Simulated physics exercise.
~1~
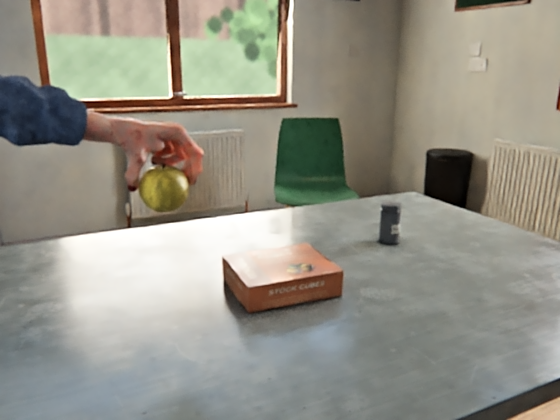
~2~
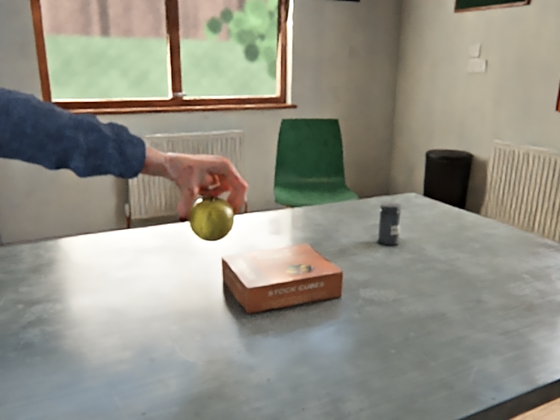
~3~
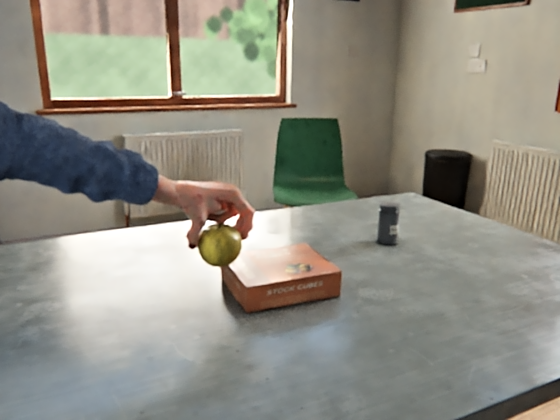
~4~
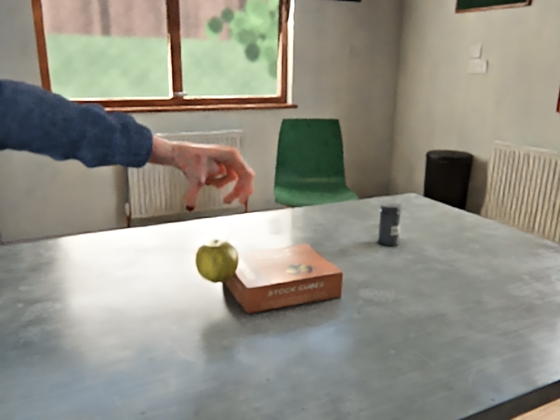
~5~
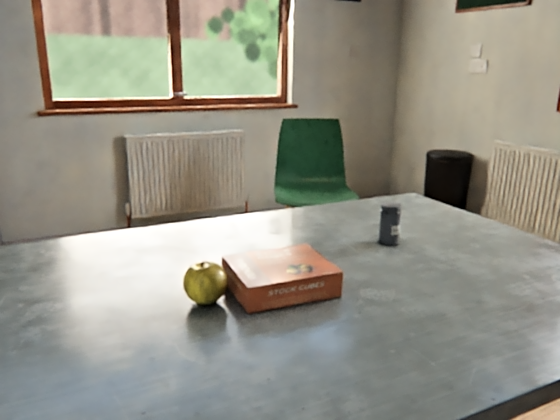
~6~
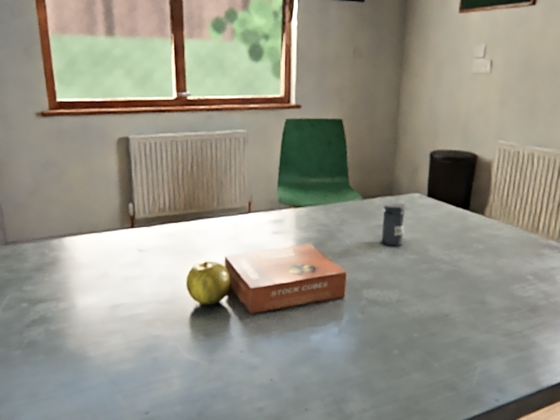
In this clip, a hand lowers a yellow apple to the left edge of an orange packet on a grey table, near a grey shaker, then lets go. The apple drops off the edge and ends up resting on the table beside the packet, which stays in place.
